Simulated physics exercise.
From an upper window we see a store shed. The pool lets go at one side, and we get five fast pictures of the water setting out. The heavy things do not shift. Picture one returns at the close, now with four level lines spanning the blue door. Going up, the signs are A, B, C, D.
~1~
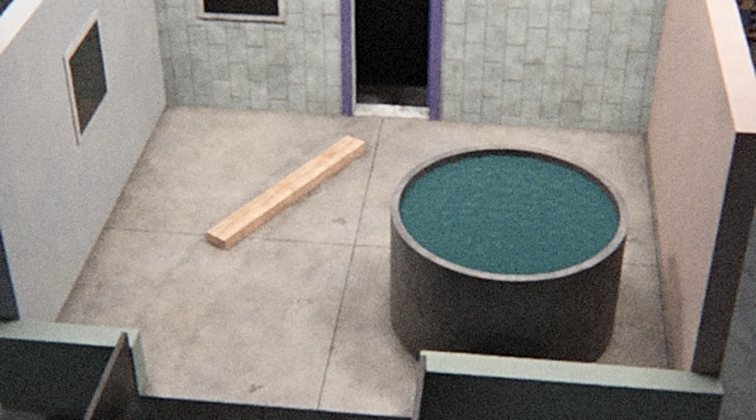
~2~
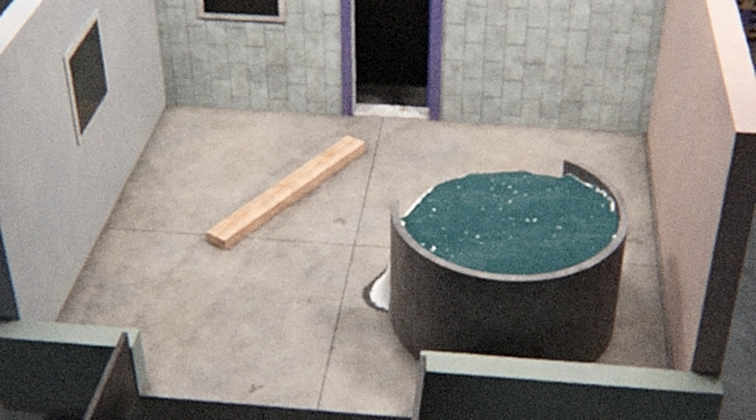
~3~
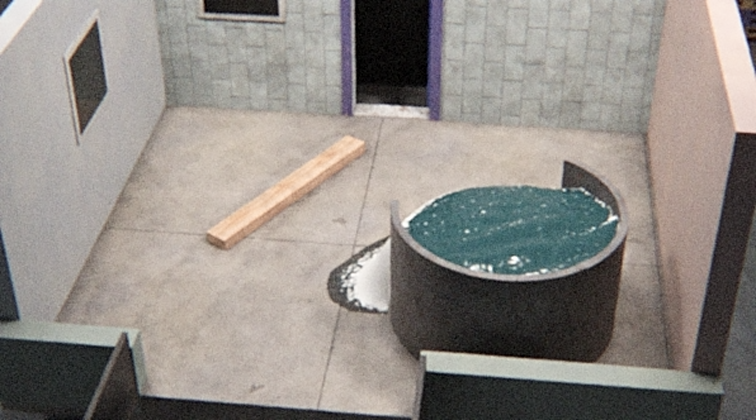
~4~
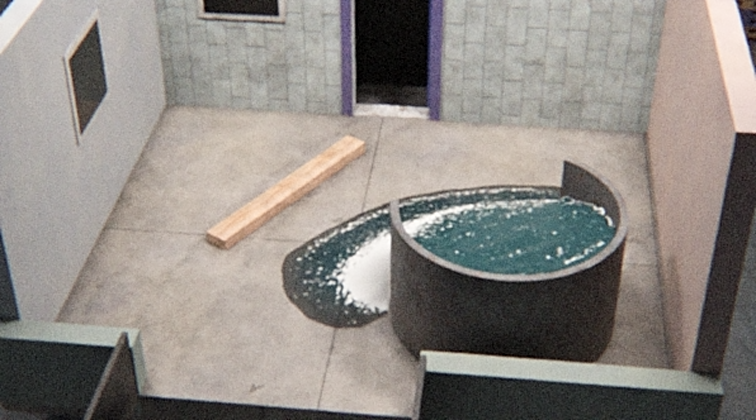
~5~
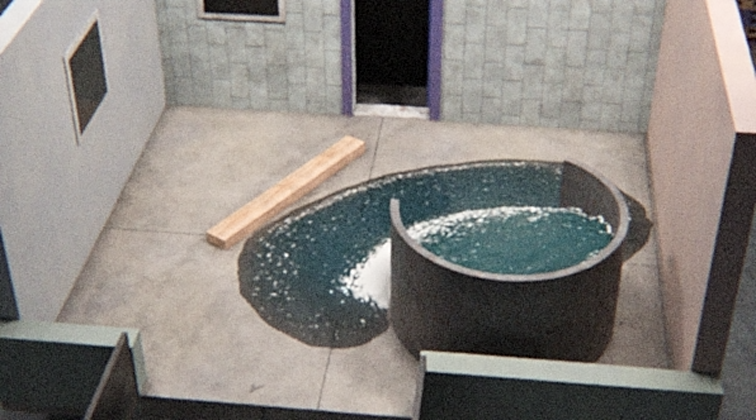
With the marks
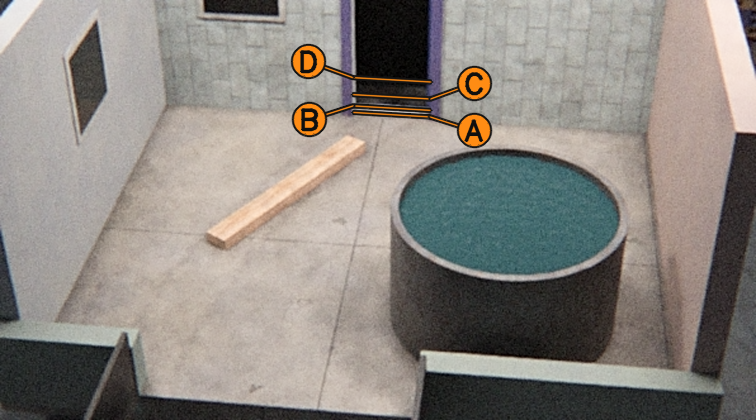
In a store shed, water pours from a round pool and spreads across the ground.
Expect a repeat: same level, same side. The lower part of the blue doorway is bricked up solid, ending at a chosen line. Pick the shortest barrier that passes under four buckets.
D.
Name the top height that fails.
It is C.
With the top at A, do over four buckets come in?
Yes, that goes wrong.
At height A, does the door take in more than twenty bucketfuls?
Yes, clearly.
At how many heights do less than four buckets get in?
One.
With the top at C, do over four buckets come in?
Yes.
On the marked copy, A at (391, 114); B at (391, 108); C at (391, 96); D at (391, 79); from the bottom up A, B, C, D.
If A is chosen, dozens of bucketfuls pour in.
If B is chosen, dozens of bucketfuls pour in.
If C is chosen, about 11 bucketfuls get in.
If D is chosen, a splash gets over, under a bucket.
